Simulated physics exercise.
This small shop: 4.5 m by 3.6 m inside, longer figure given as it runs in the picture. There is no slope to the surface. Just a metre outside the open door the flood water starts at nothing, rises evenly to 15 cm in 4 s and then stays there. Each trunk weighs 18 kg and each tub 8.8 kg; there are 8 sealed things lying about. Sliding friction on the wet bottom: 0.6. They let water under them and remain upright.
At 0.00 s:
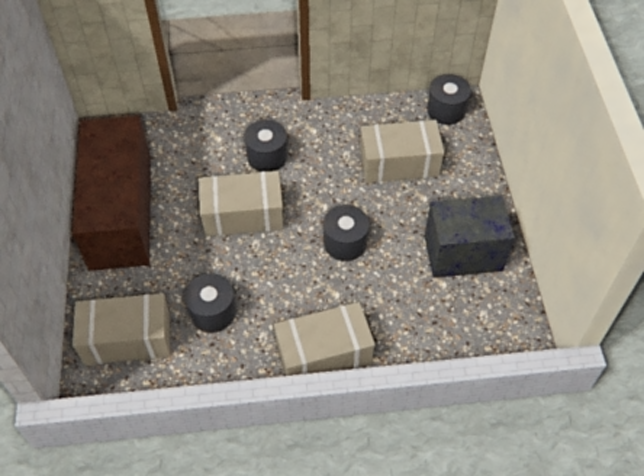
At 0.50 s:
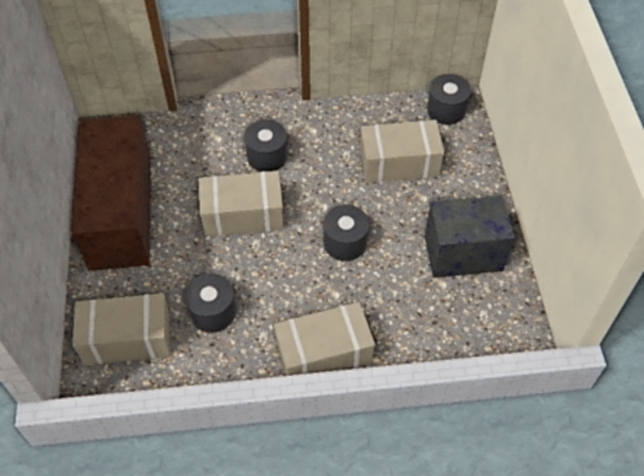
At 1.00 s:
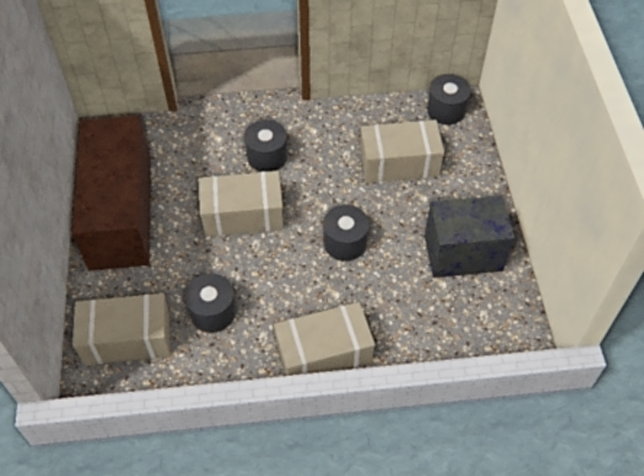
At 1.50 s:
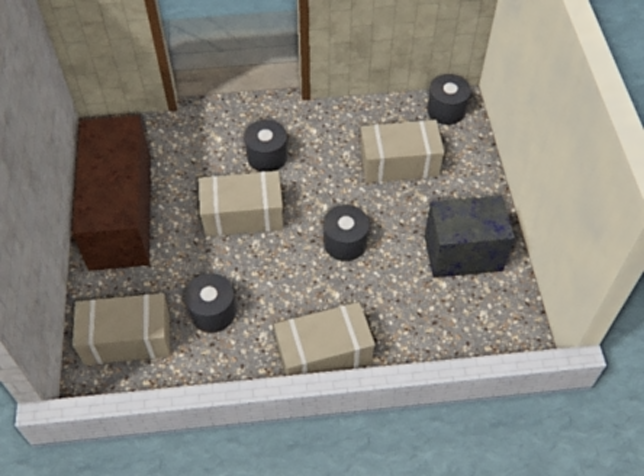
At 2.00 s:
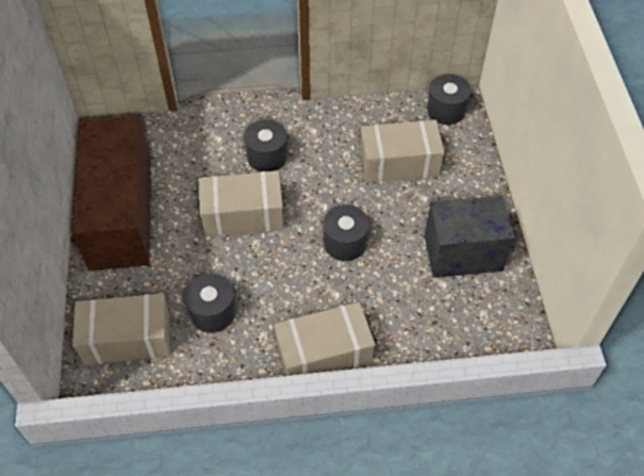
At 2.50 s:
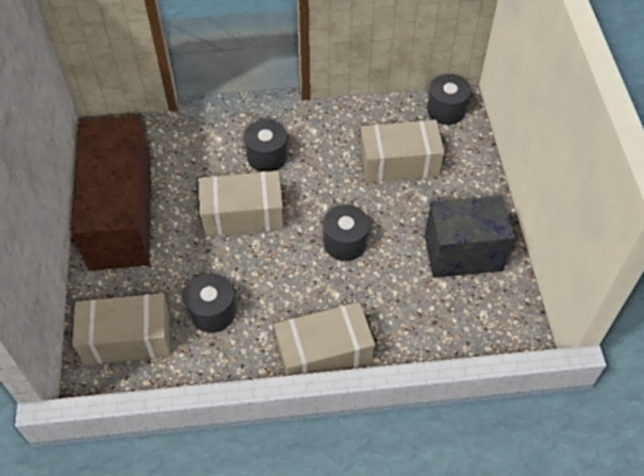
The clip shows a small walled shop with a pebbled floor holding taped boxes, dark round tubs, a reddish-brown block and a dark block, all staying still, while bluish water spreads outside and appears in the doorway, reaching its threshold.
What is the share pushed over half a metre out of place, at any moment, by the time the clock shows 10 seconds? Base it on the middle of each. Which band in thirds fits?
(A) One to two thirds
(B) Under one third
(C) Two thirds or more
One to two thirds (A).
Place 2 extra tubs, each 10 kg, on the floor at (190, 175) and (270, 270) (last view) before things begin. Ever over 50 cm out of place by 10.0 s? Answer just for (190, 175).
That spot comes out higher.
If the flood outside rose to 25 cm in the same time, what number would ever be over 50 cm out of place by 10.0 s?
The count would be 6.
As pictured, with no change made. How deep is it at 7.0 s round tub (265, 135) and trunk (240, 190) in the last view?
First about 4 cm, second about 6 cm.
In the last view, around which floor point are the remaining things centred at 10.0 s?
Somewhere near (344, 278).
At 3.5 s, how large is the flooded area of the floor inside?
1.5 m2.
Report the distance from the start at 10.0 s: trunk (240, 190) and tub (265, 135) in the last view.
In turn: 140 cm, 150 cm.
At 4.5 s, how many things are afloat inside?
It comes to 0.
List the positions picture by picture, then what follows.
The first picture shows a trunk at (119, 319) rests on the ground; a tub at (265, 136) rests on the ground; 0.0 m2 under water; 0 of 8 have shifted.
The second picture shows a trunk at (119, 319) rests on the ground; a tub at (265, 136) rests on the ground; water covers 0.0 m2; 0 of 8 have shifted.
The third picture shows a trunk at (119, 319) rests on the ground; a tub at (265, 136) rests on the ground; 0.0 m2 under water; 0 of 8 have shifted.
The fourth picture shows a trunk at (119, 319) rests on the ground; a tub at (265, 136) rests on the ground; water covers 0.0 m2; 0 of 8 have shifted.
The fifth picture shows a trunk at (119, 319) rests on the ground; a tub at (265, 136), on the bottom; water covers 0.0 m2; 0 of 8 have shifted.
The sixth picture shows a trunk at (119, 319), on the bottom; a tub at (265, 136) rests on the ground; 0.2 m2 under water; 0 of 8 have shifted.
After 3.5 s 0 of 8 are over 50 cm from their spots; 0 afloat.
After 4.5 s 0 of 8 are over 50 cm from their spots; 0 afloat.
After 7.0 s 2 of 8 are over 50 cm from their spots; 0 afloat.
After 10.0 s 5 of 8 are over 50 cm from their spots, and 5 have been at some point; 4 afloat.
